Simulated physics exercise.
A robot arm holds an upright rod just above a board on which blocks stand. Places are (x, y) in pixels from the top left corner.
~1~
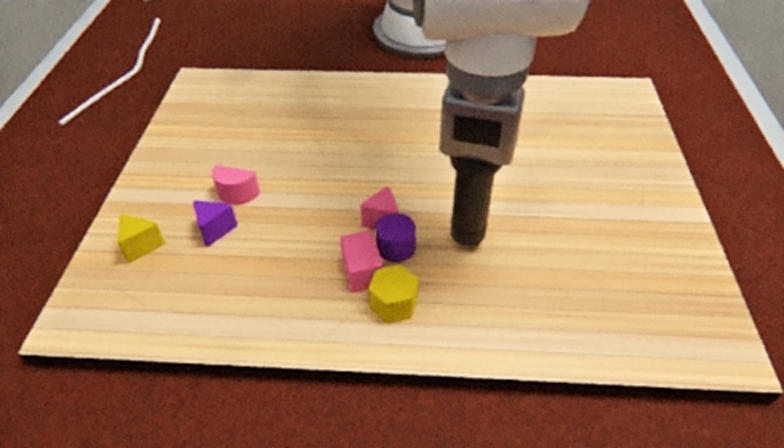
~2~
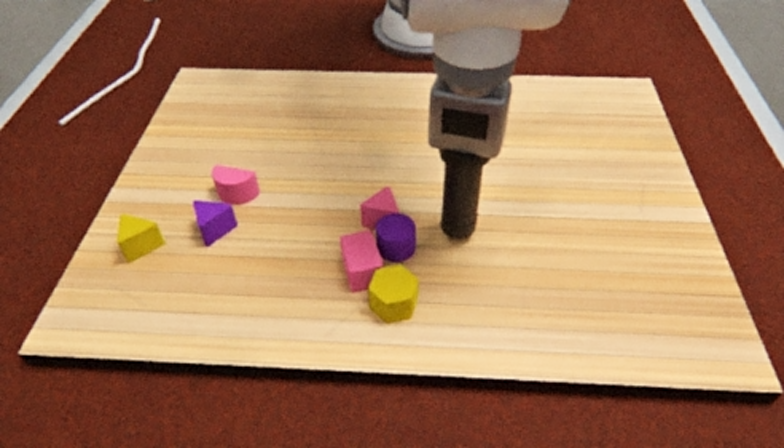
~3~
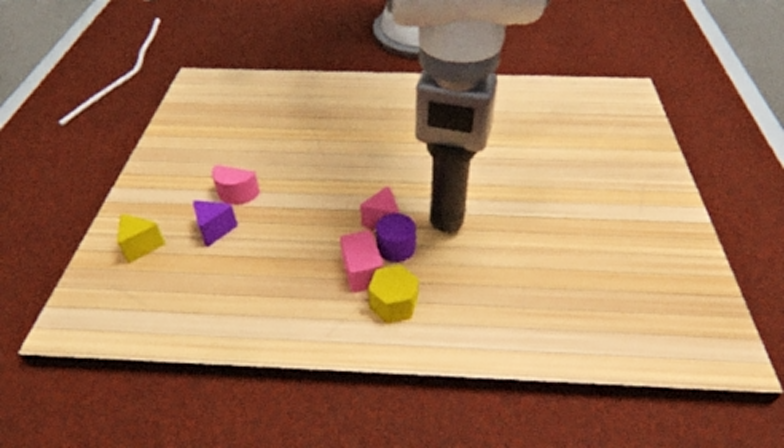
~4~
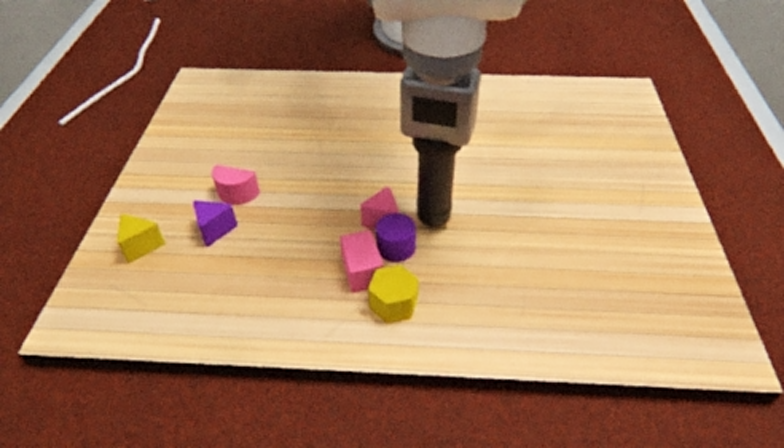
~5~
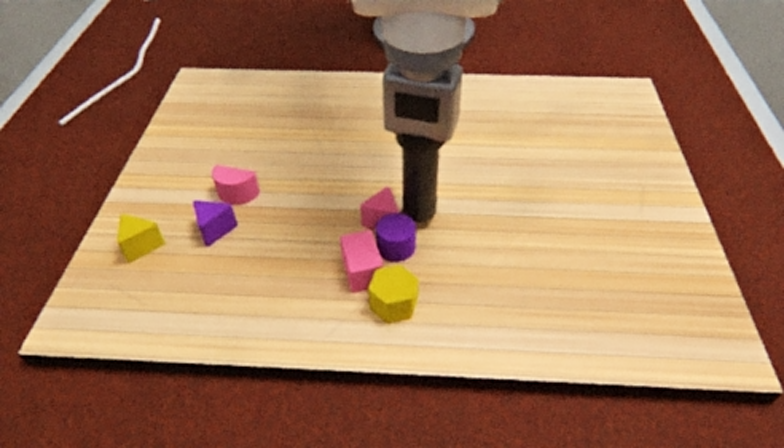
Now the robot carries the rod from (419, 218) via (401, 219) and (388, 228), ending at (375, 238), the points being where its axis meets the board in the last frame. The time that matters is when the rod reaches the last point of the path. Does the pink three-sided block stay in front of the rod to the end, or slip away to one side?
At that point it is off to one side or behind.
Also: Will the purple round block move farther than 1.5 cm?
I'd say yes.
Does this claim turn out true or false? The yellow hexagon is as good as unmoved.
This is true.
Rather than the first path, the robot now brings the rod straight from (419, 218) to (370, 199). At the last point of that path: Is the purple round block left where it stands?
Yes, that is how it ends up.
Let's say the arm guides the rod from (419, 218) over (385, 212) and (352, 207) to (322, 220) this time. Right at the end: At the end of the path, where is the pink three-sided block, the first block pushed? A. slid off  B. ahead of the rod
That would be B.
What follows on the original path. Halfway along, rod at (393, 217); pink three-sided block at (363, 203), turned 20° clockwise; purple round block at (395, 230).
At the end, rod at (375, 231); pink oblong unmoved; pink three-sided block at (348, 207), turned 45° clockwise; yellow hexagon unmoved; purple round block at (395, 240).
